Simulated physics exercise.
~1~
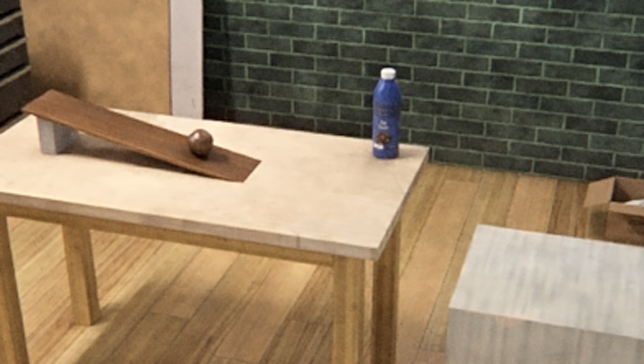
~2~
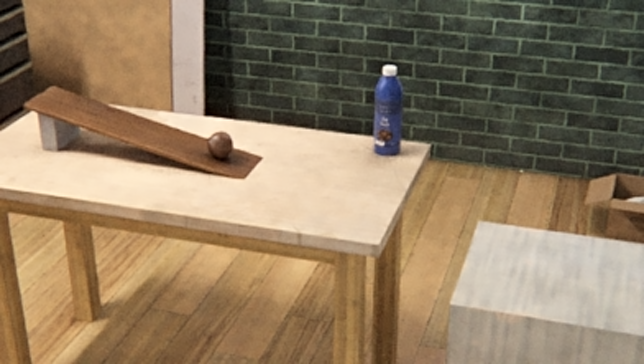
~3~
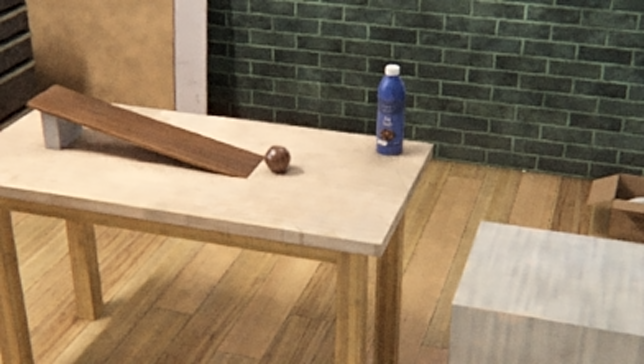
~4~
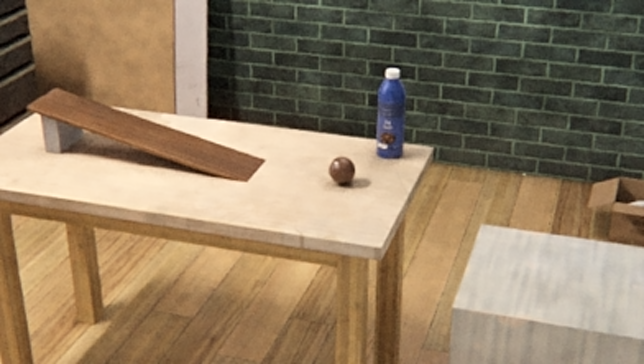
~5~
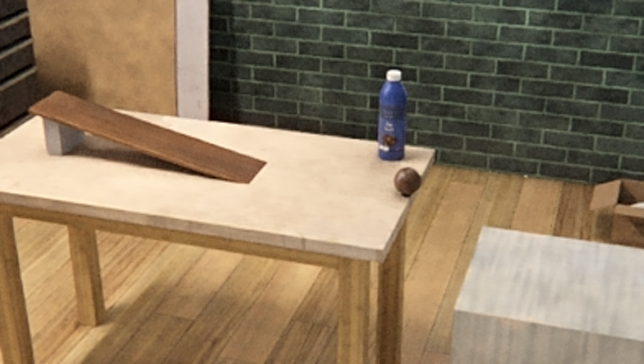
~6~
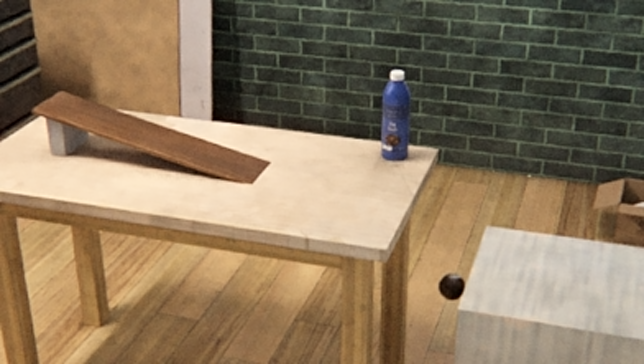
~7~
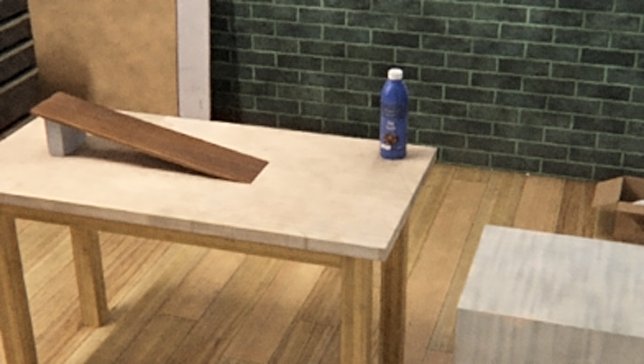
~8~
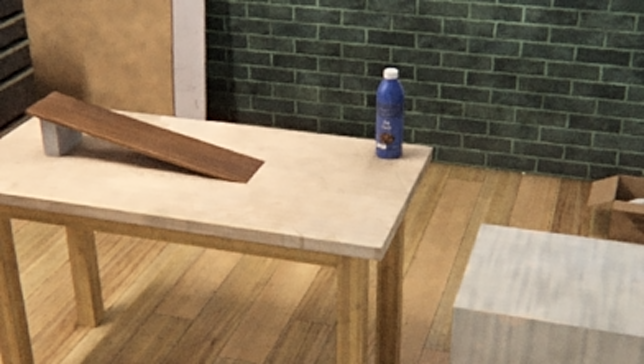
We see a brown ball roll down a wooden ramp and across a pale table, passing in front of a blue bottle. It goes off the right edge, drops into the gap before a grey block and disappears from view, while the bottle stays standing.
